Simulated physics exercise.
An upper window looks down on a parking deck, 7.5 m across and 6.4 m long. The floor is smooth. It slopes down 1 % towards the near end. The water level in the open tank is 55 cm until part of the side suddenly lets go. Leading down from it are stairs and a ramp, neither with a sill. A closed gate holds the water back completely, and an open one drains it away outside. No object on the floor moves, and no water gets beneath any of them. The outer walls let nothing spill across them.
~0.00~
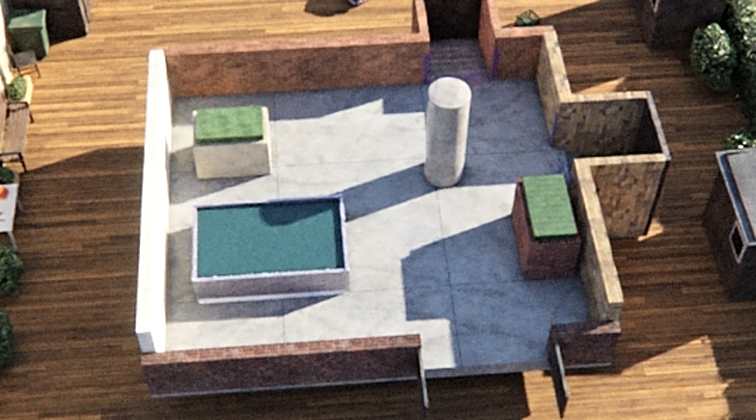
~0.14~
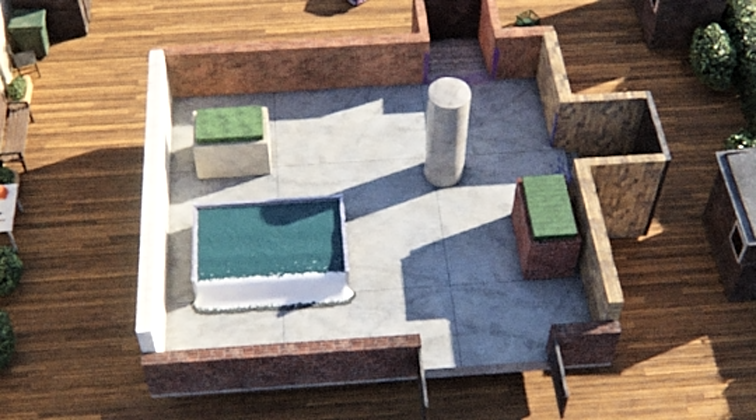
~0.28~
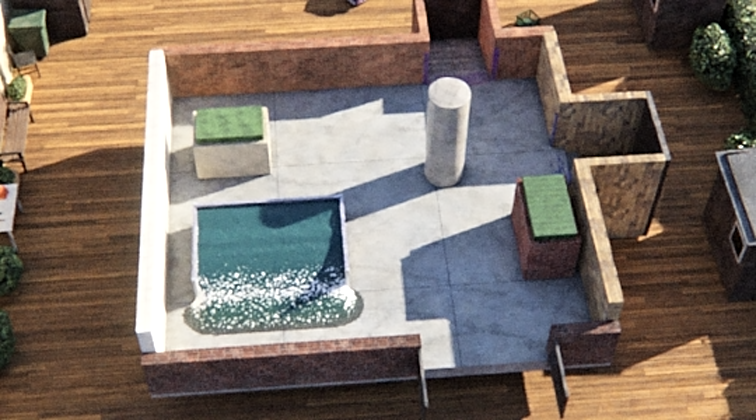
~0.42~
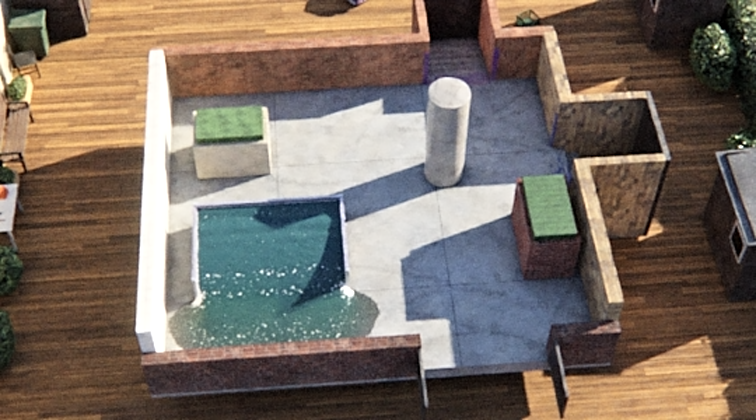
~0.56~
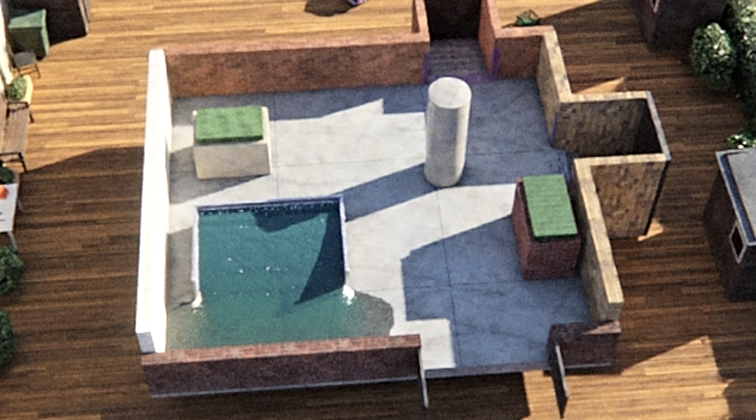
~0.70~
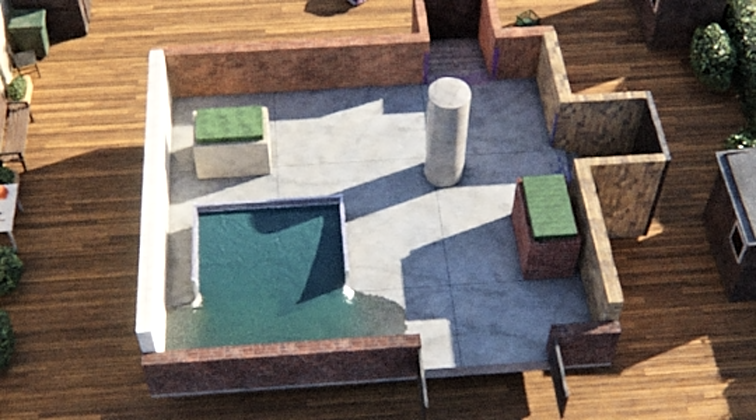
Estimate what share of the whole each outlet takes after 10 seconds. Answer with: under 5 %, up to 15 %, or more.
The gateway takes above 15 %; the flight of stairs down (marked blue) takes less than 5 %; the basement ramp (marked purple) takes less than 5 %.
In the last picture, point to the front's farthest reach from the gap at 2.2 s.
That's around (542, 348) in the last picture.
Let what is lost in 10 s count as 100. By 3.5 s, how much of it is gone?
Roughly 15 per cent has gone by then.
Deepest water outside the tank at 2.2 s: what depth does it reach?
Around 42 centimetres deep.
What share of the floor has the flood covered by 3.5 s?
45 %.
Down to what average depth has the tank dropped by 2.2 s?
Average depth: About 14 cm.
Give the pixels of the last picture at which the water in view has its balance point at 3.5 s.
Its balance point sits around (305, 295).
After 1.4 s water covers 15 % of the floor and is deepest (46 cm) near (164, 374); gone so far, the gateway 0 %, the flight of stairs down (marked blue) 0 %, the basement ramp (marked purple) 0 %.
After 2.2 s water covers 25 % of the floor and is deepest (42 cm) near (175, 374); gone so far, the gateway 1 %, the flight of stairs down (marked blue) 0 %, the basement ramp (marked purple) 0 %.
After 3.5 s water covers 45 % of the floor and is deepest (22 cm) near (570, 285); gone so far, the gateway 3 %, the flight of stairs down (marked blue) 0 %, the basement ramp (marked purple) 0 %.
After 6.0 s water covers 75 % of the floor and is deepest (14 cm) near (311, 328); gone so far, the gateway 7 %, the flight of stairs down (marked blue) 0 %, the basement ramp (marked purple) 0 %.
After 10.0 s water covers 90 % of the floor and is deepest (10 cm) near (164, 374); gone so far, the gateway 17 %, the flight of stairs down (marked blue) 1 %, the basement ramp (marked purple) 1 %.
